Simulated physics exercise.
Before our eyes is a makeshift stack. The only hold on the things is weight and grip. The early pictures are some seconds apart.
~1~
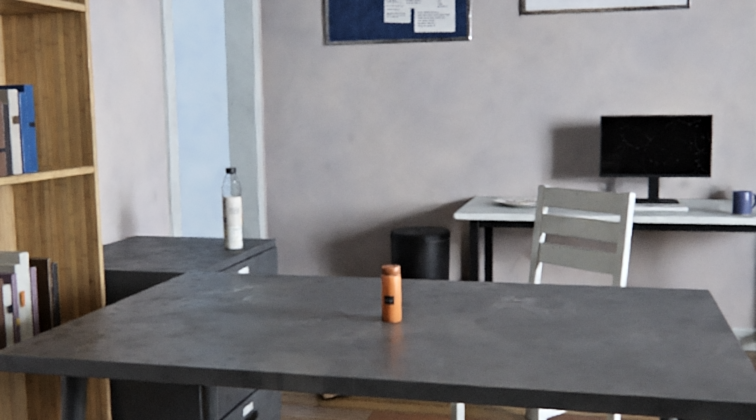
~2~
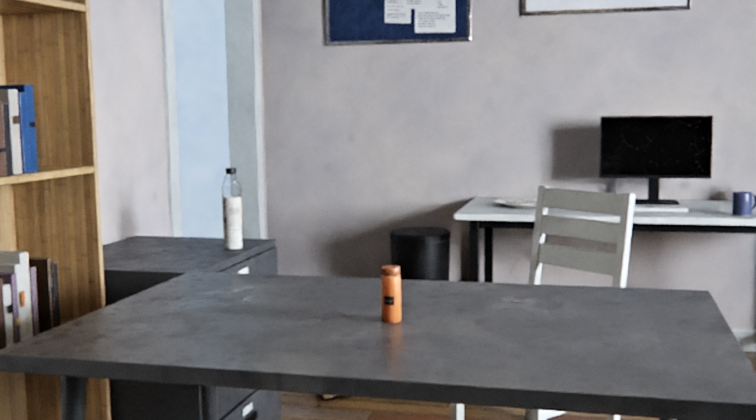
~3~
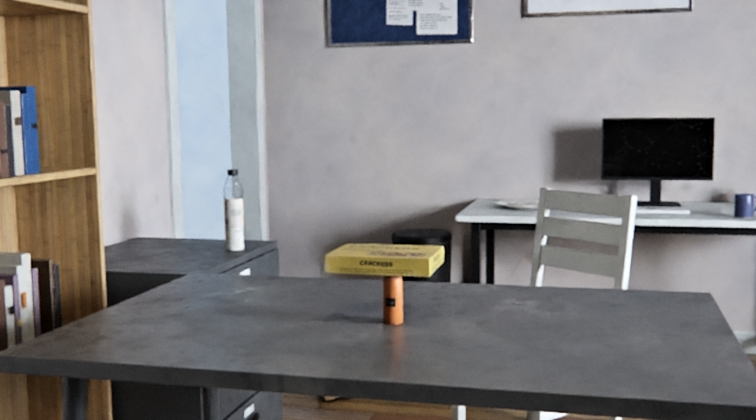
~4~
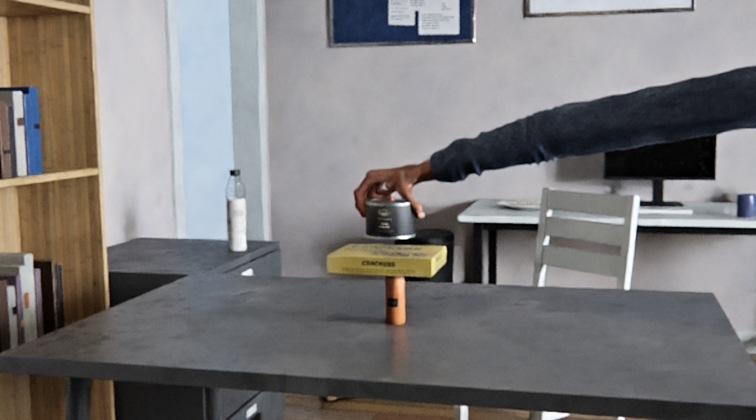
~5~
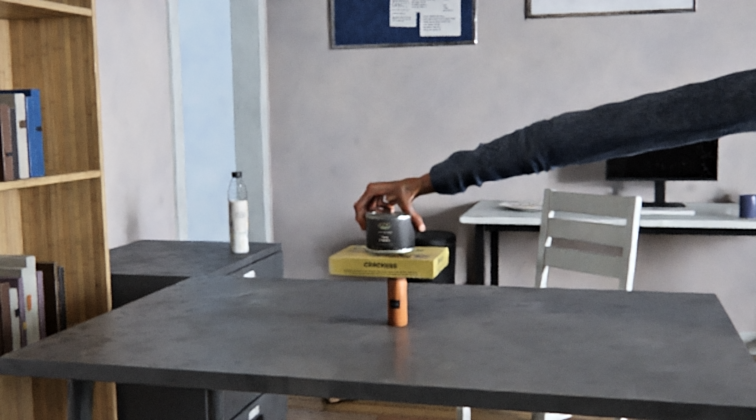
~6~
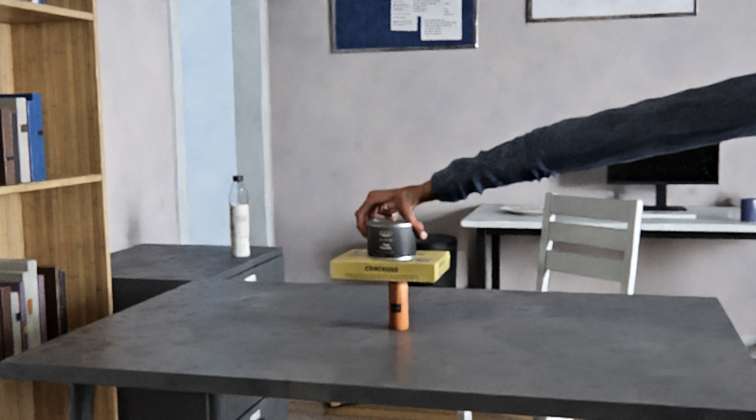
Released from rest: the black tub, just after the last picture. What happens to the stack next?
The stack remains upright.
Then, 0.20 s later than the last frame, all is still.
Then, 0.50 s later than the last frame, black tub resting near (391, 240).
When it is over, all 3 as before. End places, in pixels of the last picture, black tub near (392, 240). The stack stays up.
